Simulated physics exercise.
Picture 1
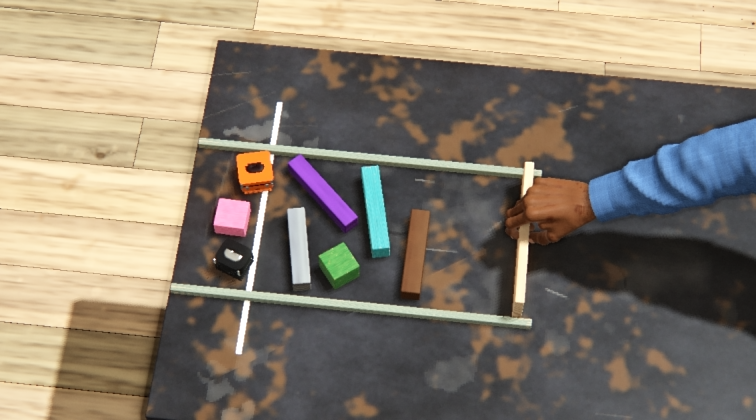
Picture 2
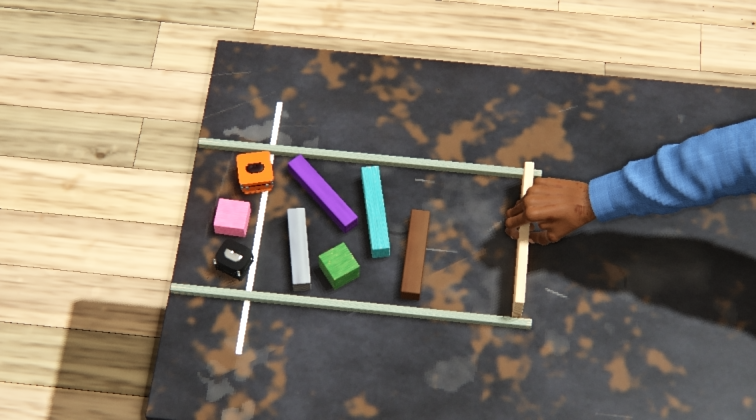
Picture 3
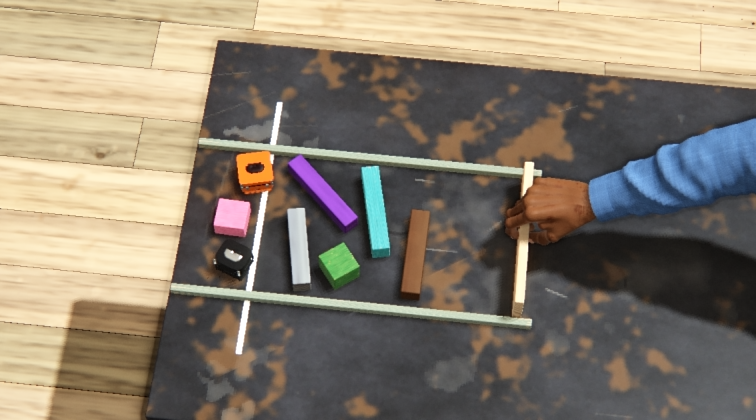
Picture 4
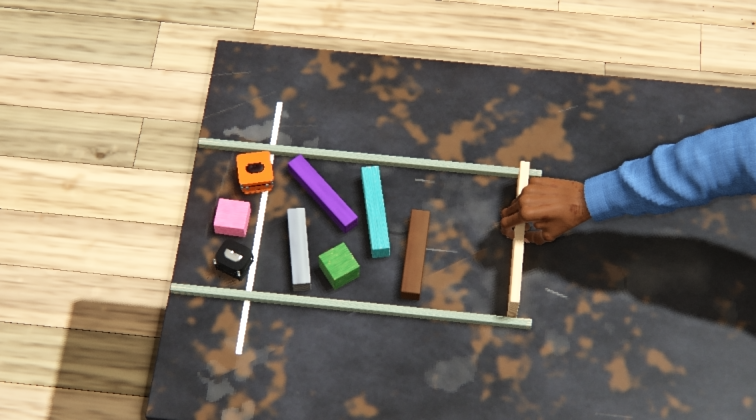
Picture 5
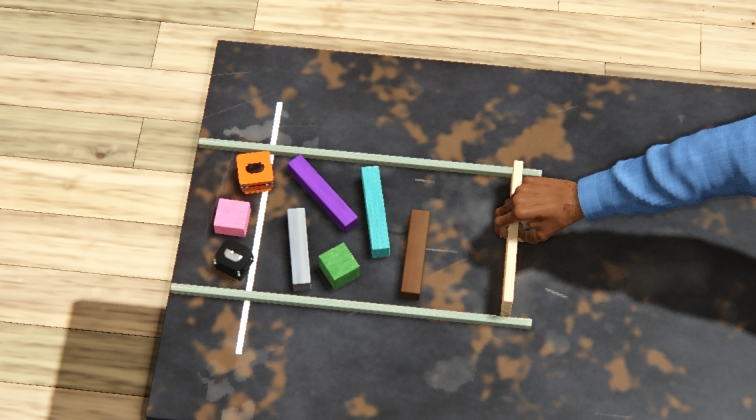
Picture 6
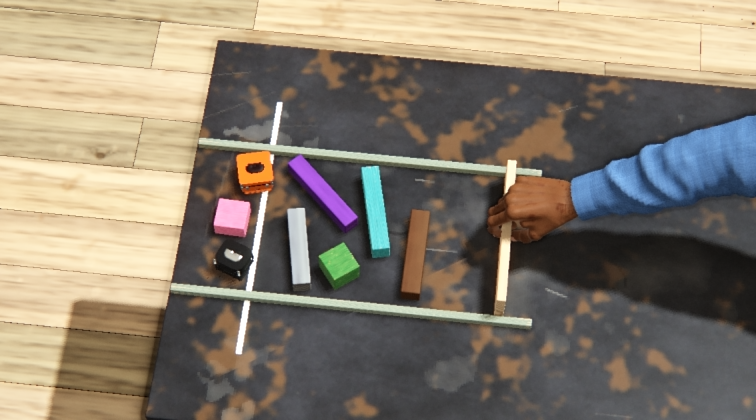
A hand in a blue sleeve stayed still at first, then slid a wooden bar slightly left between two rails, while the colourful sticks and blocks ahead of it did not move.
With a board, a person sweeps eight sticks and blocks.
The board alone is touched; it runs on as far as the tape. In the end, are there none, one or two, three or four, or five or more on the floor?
Band: One to two.
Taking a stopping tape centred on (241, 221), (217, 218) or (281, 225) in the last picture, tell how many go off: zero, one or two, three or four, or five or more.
Counts as listed: Three or four / more than four / none at all.
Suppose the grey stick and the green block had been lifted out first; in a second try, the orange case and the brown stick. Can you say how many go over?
Fallen: 0 in the first try, 0 in the other.
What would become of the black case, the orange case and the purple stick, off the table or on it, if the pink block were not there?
So the black case goes down, the orange case keeps its place and the purple stick keeps its place.
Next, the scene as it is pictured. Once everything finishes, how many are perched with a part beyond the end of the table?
The number would be 2.
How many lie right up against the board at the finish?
1 of them.
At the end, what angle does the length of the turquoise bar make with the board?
The angle is about 5 degrees.
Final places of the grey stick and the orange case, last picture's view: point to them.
You'll find the first one at (187, 237) and the second at (200, 165).
Soon after, none off yet; pink block at rest near (232, 218); black case at rest near (234, 260); orange case at rest near (256, 173).
At rest, the number that fall off is one or two; fallen, black case and pink block.
